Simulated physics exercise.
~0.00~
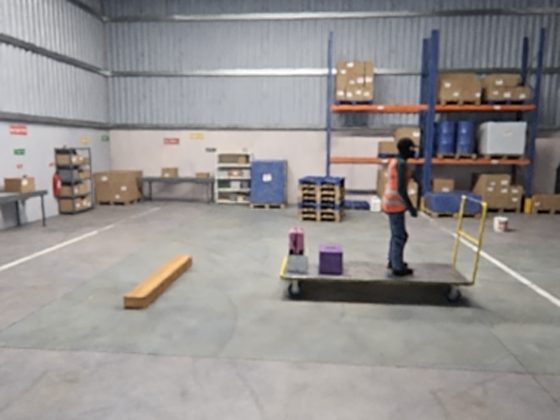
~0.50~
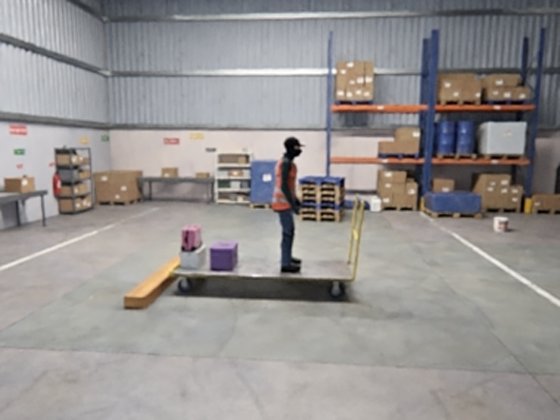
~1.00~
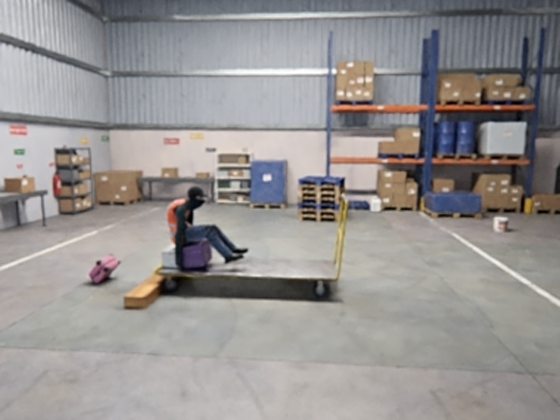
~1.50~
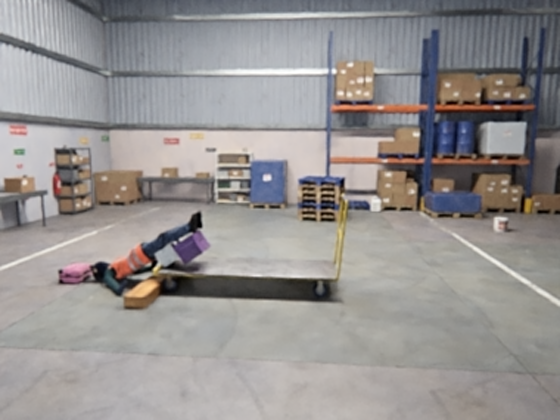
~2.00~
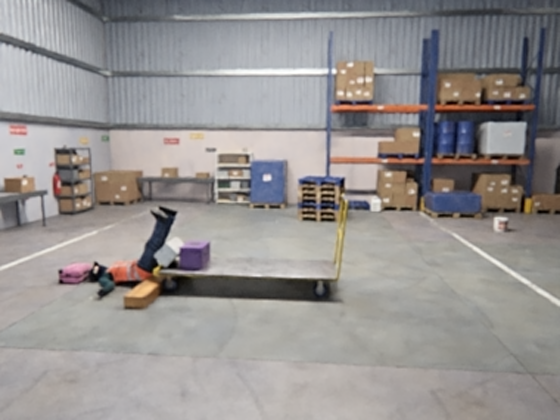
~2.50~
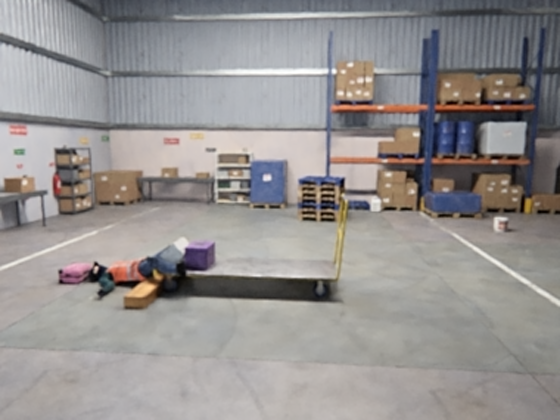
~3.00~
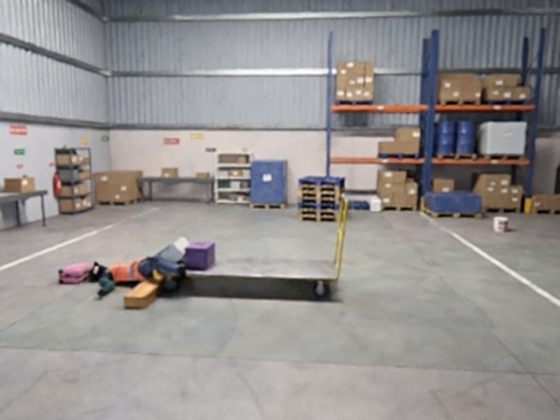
The clip opens in a warehouse, where a person in an orange vest and dark cap stands on a flat trolley rolling left toward a low wooden beam, with a pink suitcase, a white parcel and a purple toolbox near its front. The trolley meets the beam and stops. The suitcase flies off to the floor while the person drops to a seated position against the remaining boxes. The person then topples backward over the front edge, head down and legs raised. The legs fold down, and the person lies crumpled across the beam beside the suitcase, while the toolbox and tilted parcel remain on the deck.
